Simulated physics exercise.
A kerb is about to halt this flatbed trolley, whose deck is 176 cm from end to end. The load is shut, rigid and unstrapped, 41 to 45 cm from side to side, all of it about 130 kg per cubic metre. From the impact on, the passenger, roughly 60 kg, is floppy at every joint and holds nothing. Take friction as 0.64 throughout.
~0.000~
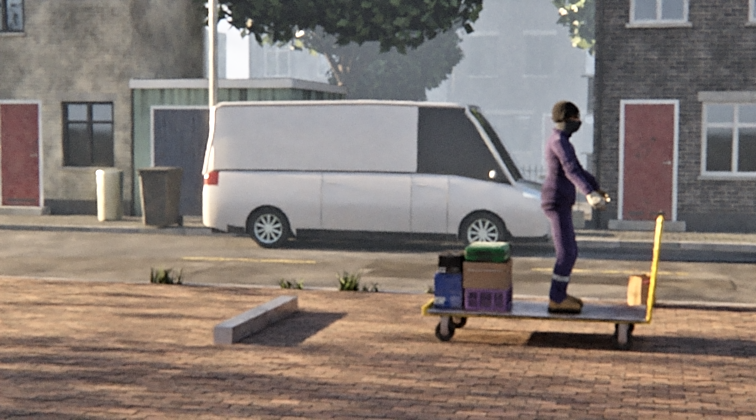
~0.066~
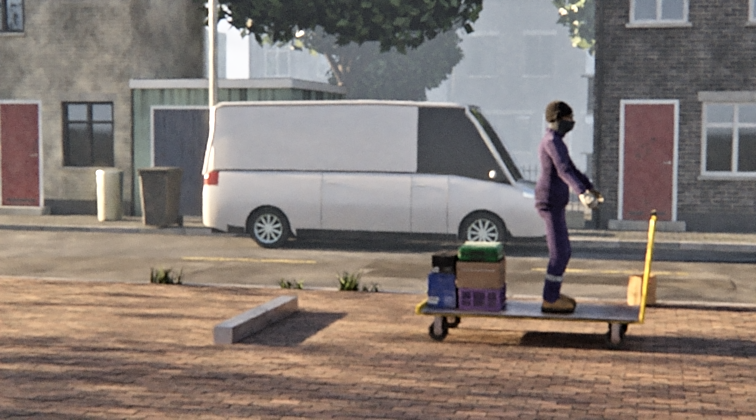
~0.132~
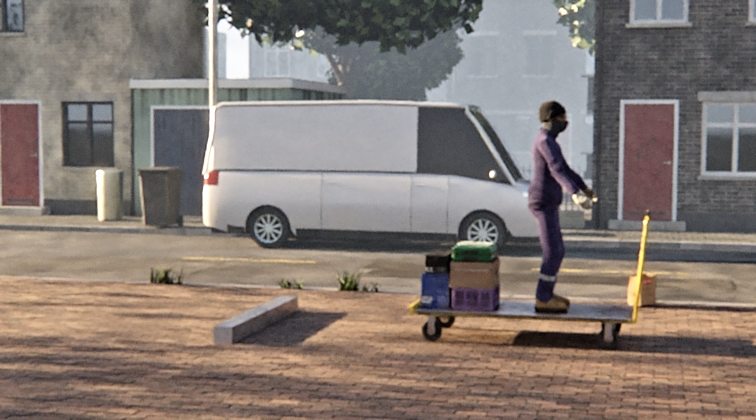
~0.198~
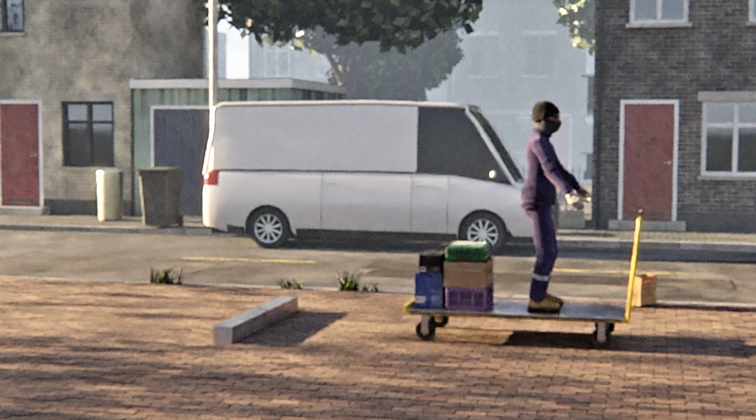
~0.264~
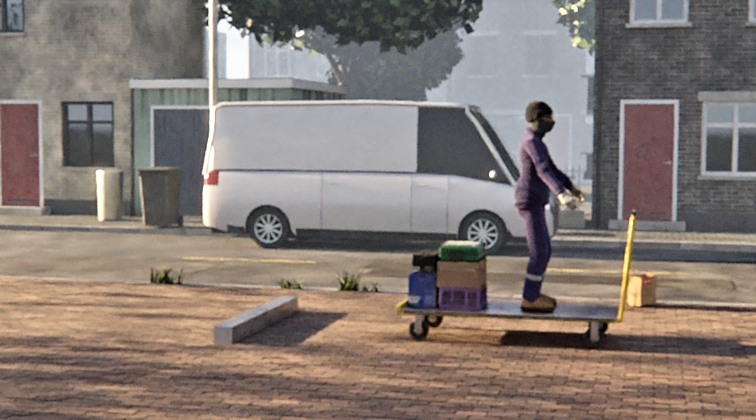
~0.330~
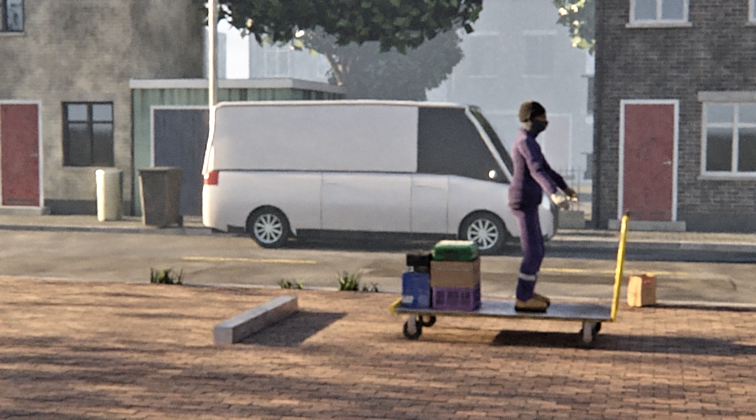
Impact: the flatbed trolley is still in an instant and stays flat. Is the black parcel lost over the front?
In the end the black parcel stays aboard.
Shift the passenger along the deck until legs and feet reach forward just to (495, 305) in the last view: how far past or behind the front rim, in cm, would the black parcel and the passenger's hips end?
Then black 10 behind, hips 110 behind.
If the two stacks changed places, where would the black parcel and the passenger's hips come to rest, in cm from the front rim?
In that case black 40 behind, hips 80 behind.
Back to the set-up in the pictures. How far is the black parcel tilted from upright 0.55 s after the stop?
Roughly 0° from upright.
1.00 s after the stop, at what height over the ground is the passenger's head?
Roughly 80 cm above it.
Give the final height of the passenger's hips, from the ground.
Roughly 35 cm above it.
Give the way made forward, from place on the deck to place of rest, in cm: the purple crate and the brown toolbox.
About: Purple 5, brown 5.
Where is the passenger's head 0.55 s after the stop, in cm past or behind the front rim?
Some 100 cm behind it.
Impact comes at 1.88 s.
After 2.43 s the black parcel is 12 cm behind the rim, tilted 5°, near (271, 255) in the last picture's view.
After 2.88 s the black parcel is 12 cm behind the rim, tilted 5°, near (271, 255) in the last picture's view.
At rest, 3.2 s, nothing is past the rim; behind it, black parcel, green suitcase, blue parcel, purple crate, brown toolbox and the passenger's hips.
